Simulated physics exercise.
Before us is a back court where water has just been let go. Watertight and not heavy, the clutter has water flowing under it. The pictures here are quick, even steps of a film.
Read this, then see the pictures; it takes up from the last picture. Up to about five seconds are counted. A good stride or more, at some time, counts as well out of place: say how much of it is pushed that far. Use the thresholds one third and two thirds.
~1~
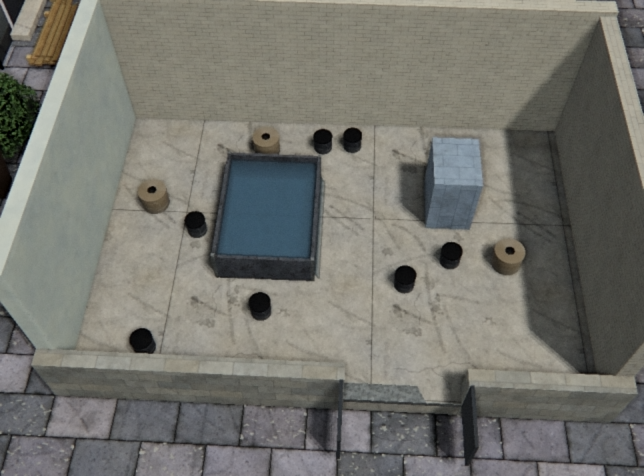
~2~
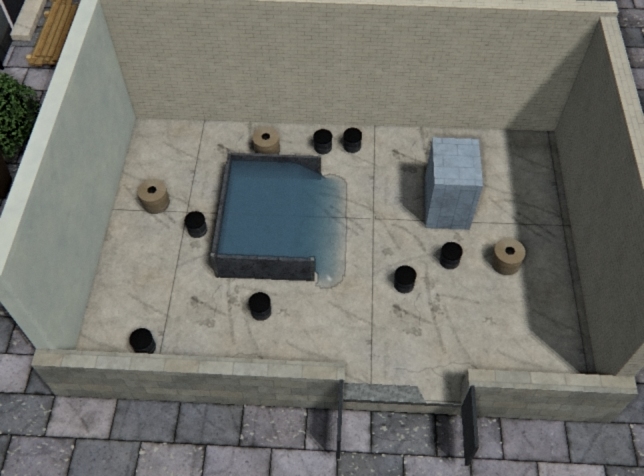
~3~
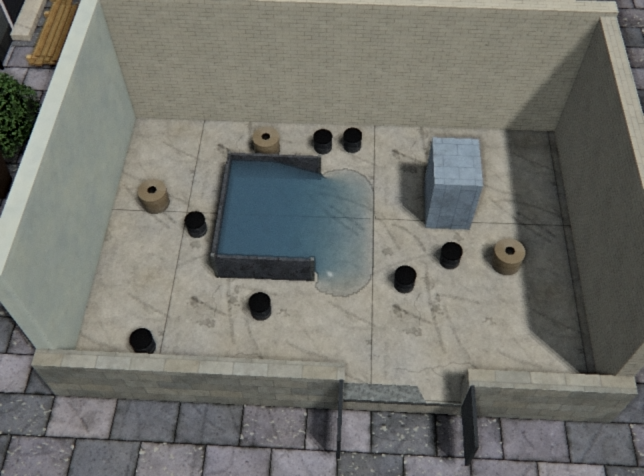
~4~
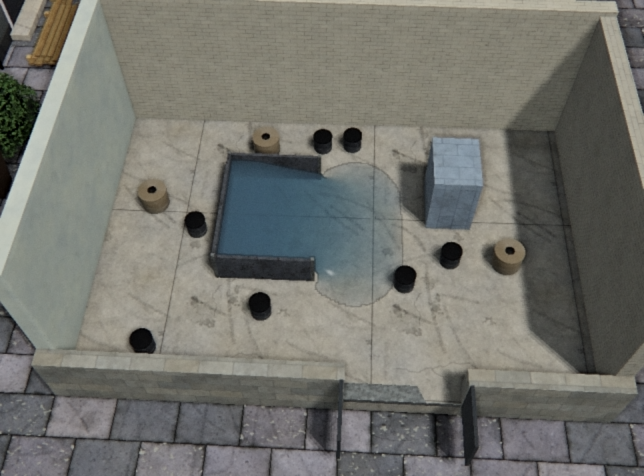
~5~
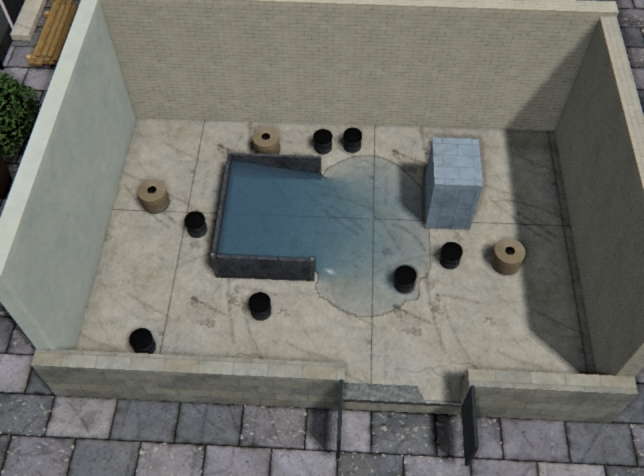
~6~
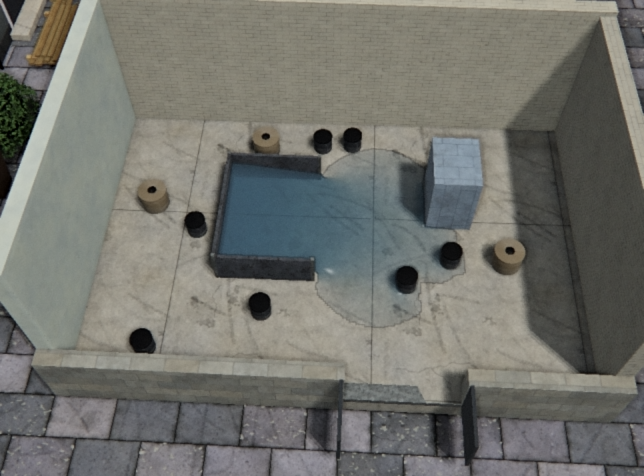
I'd put it under one third.
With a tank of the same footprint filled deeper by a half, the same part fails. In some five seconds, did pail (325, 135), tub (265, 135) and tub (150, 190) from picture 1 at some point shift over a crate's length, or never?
One: Stayed below the mark. Two: Stayed below the mark. Three: Stayed below the mark.
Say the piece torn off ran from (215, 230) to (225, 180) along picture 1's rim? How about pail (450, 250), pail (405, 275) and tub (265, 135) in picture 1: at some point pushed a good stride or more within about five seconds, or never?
Lab note - in sequence: Did not travel far; did not travel far; travelled far enough.
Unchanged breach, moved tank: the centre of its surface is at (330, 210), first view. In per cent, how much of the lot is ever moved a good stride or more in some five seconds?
It comes to some 30 %.
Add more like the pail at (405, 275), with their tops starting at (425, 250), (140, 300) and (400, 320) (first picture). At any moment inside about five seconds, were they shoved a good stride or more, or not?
So, in order, the copies go a long way, nowhere much, nowhere much.
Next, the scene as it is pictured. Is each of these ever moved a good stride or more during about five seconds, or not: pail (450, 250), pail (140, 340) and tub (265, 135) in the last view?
Went a long way, never got far, never got far.
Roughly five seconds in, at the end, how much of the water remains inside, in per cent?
I'd say close to 94 percent.
A moment on, 0 of 10 are well off their spots; 0 afloat.
Next, 3 of 10 are well off their spots; 0 afloat.
Later, 3 of 10 are well off their spots; 3 afloat.
In the end, 2 of 10 are well off their spots, and 3 have been at some point; 3 afloat.
